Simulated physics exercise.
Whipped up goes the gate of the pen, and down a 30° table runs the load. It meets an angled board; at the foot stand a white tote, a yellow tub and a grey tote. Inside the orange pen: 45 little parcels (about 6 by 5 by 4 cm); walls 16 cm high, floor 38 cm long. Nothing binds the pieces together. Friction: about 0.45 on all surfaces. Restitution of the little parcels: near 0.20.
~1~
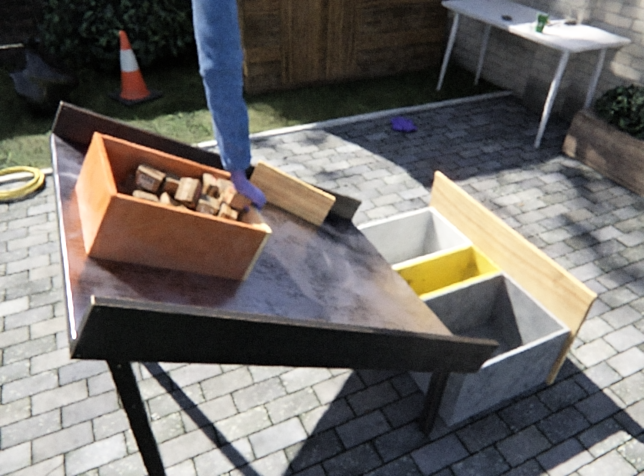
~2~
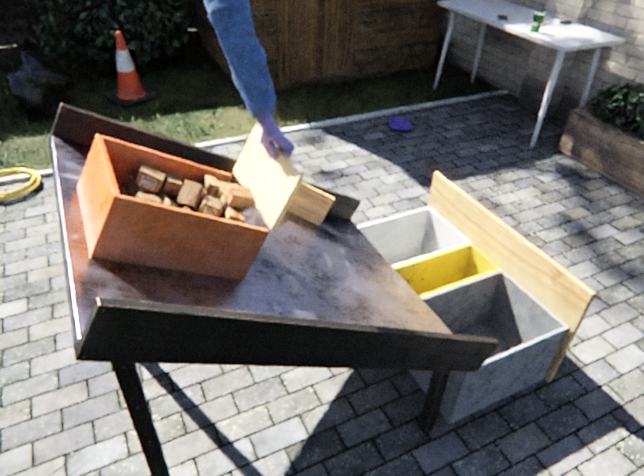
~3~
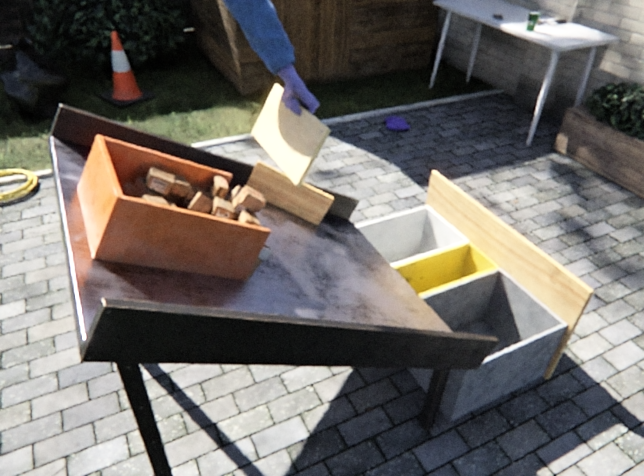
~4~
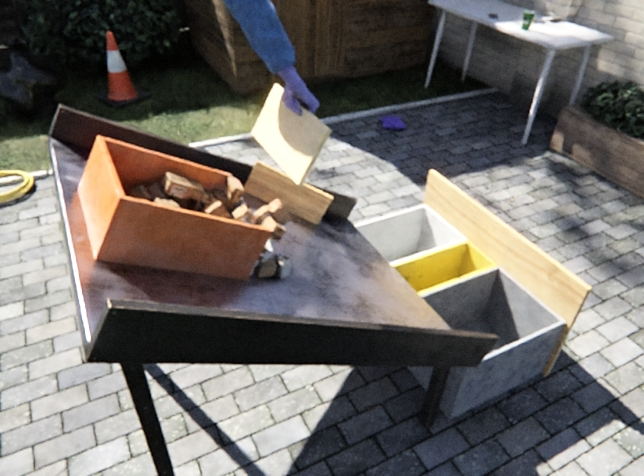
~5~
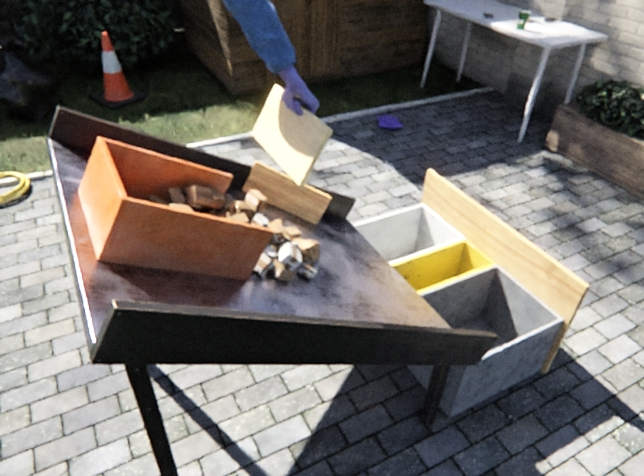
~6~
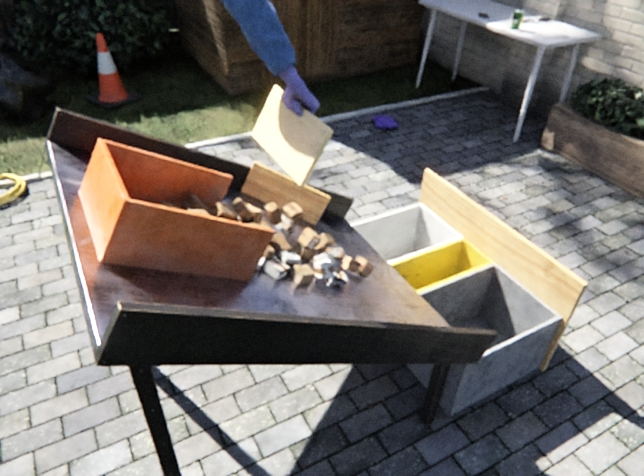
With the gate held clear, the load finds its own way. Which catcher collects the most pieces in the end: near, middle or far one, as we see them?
The pile builds up in the mid spot.
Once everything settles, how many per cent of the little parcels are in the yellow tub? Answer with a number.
About 55 per cent.
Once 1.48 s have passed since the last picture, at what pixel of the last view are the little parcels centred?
I'd place it about (447, 305) in the last view.
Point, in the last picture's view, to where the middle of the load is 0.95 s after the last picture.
Somewhere around pixel (439, 303) in the last view.
Then, 0.24 s after the last picture, 7 still in the orange pen, 2 in the grey tote, 34 on the slope and 2 in the air.
Then, 0.53 s after the last picture, 2 in the white tote, 7 in the yellow tub, 4 in the grey tote, 30 on the slope and 2 in the air.
Then, 0.95 s after the last picture, 6 in the white tote, 15 in the yellow tub, 11 in the grey tote, 8 on the slope and 5 in the air.
Final count (1.48 s after the last picture), 7 in the white tote, 24 in the yellow tub and 14 in the grey tote.
